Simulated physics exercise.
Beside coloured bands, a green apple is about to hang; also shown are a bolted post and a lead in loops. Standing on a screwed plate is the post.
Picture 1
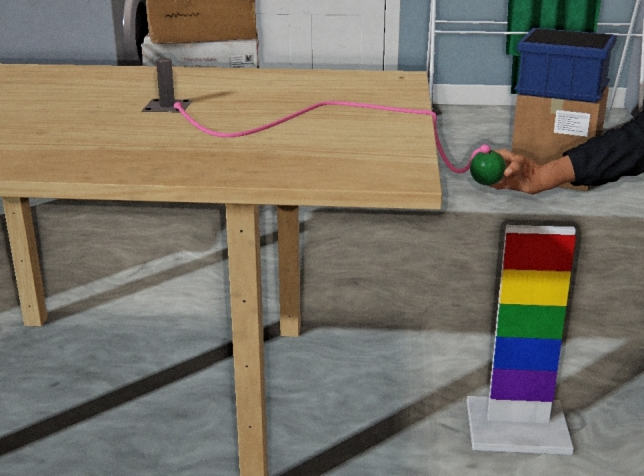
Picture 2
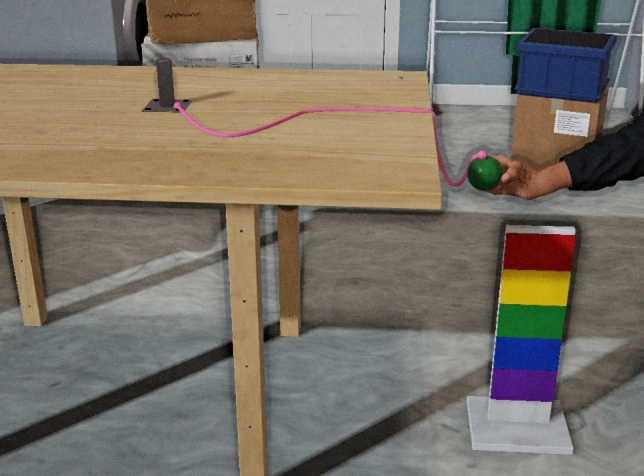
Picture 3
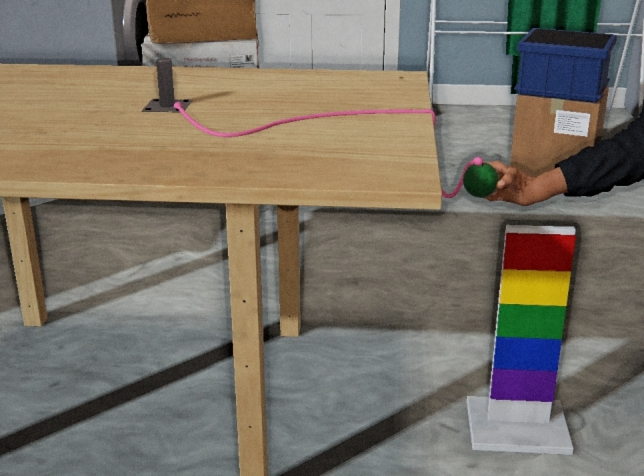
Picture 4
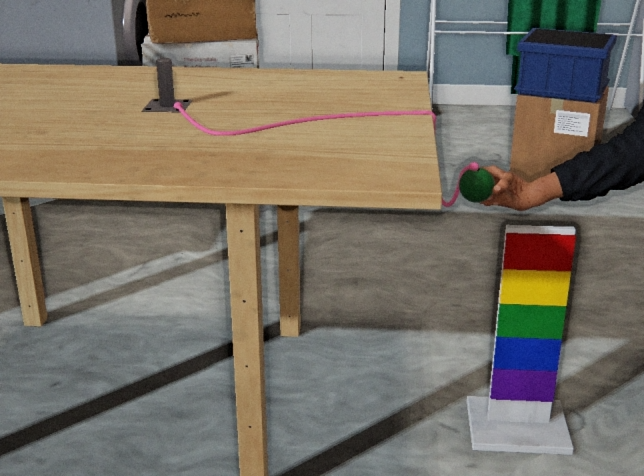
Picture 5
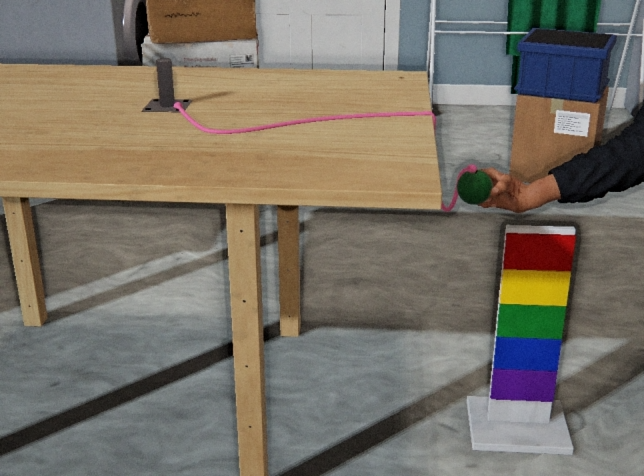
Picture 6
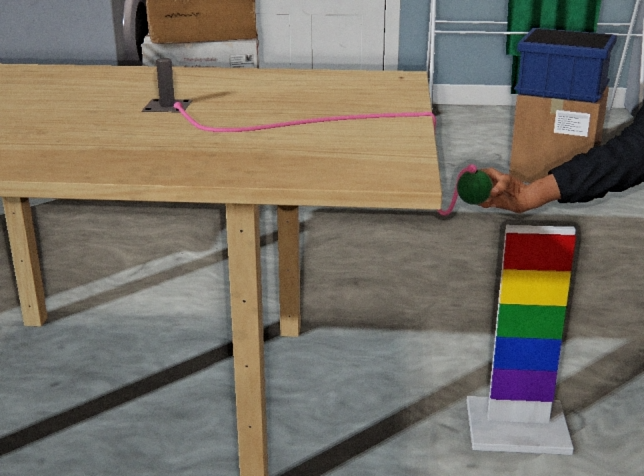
A hand in a dark sleeve reaches in from the right, holding a green ball-like object beside a long wooden table in a garage-like room, seen from a fixed, slightly raised view. A pink cord runs from a dark post across the tabletop to the ball, above a stand banded red, yellow, green, blue and purple. The hand shifts slightly left and down, then stays nearly still as the cord settles.
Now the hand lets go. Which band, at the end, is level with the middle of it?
The middle is level with blue.
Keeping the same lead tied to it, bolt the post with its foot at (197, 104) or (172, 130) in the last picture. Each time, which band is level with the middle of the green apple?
Try one - purple; try two - purple.
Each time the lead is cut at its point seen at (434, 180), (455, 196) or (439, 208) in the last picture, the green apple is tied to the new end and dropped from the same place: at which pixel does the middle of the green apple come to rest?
Well, that gives around (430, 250) the first time, (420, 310) the next and (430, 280) the last.
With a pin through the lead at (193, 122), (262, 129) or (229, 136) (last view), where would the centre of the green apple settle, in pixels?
Try by try, around (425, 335), (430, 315) and (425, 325).
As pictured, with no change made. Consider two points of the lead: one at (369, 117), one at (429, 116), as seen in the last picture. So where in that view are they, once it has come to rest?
To (424, 118) for the first and to (431, 170) for the second.
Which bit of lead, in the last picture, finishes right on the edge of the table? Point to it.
That spot is roughly at (381, 116).
A little later, apple near (431, 320); level with green.
Next, apple near (411, 334); level with blue.
When it is over, apple near (418, 338); level with blue. Its centre hangs level with the blue band.
